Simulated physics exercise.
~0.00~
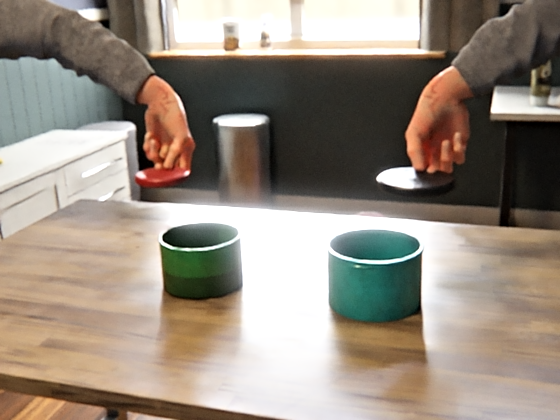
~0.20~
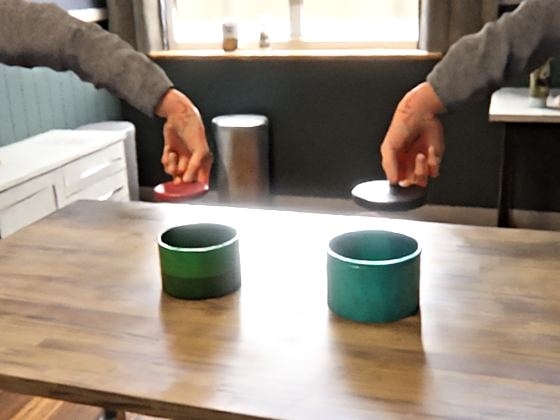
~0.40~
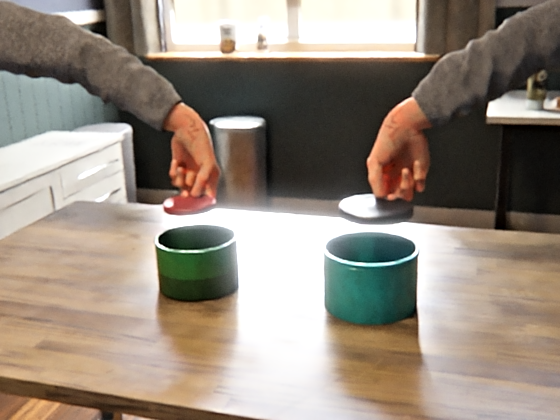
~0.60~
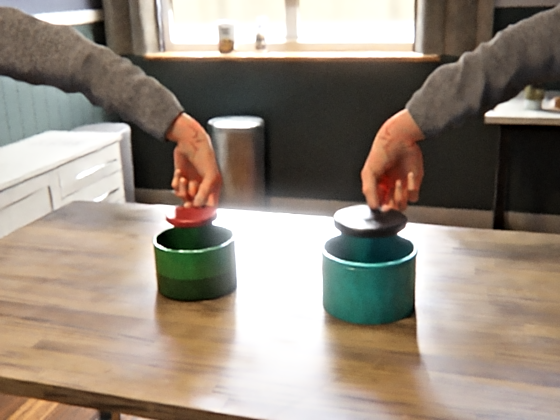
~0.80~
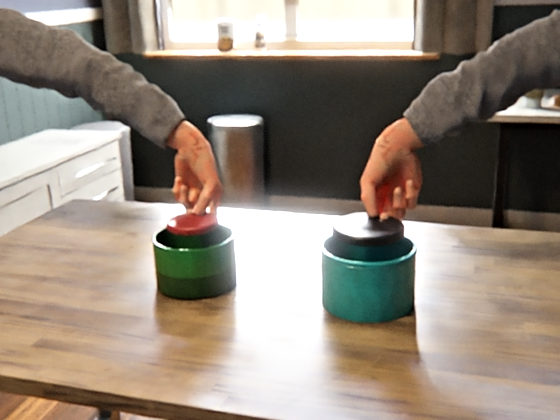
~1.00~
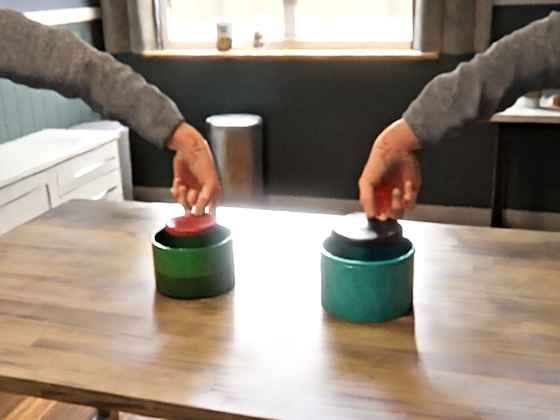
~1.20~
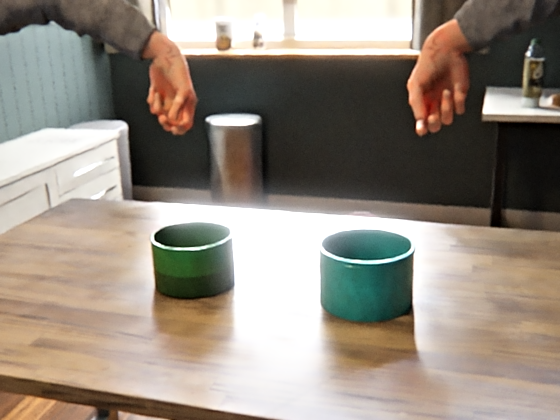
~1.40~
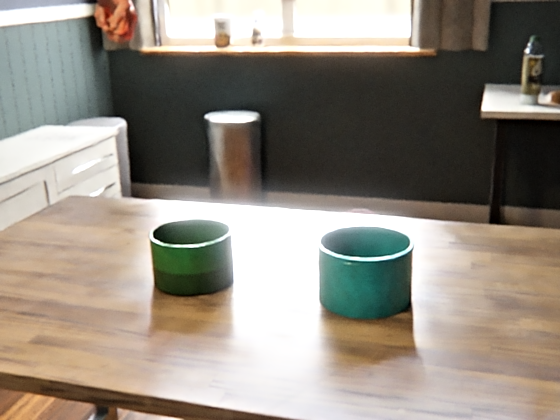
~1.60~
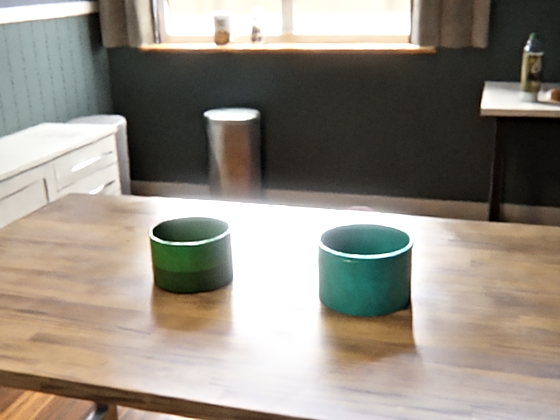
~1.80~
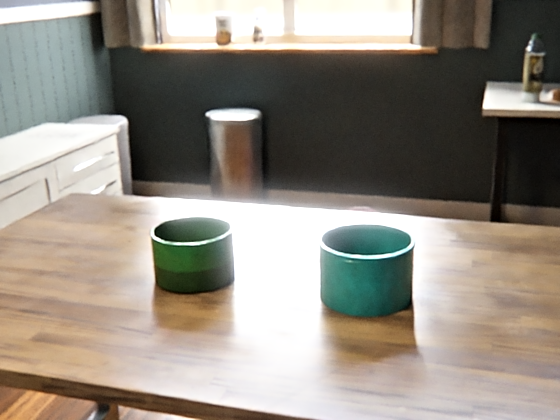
Two hands in grey sleeves hold a small red lid and a black coaster above two open containers on a wooden table, seen from the front and slightly above by a gently swaying camera. A green mug stands on the left and a larger teal jar on the right, with a window, a metal bin and white drawers behind. The hands move inward and lower the discs to the container openings, pausing there briefly. Then they let go, and both discs drop inside out of sight. The hands withdraw, leaving the two containers standing still.
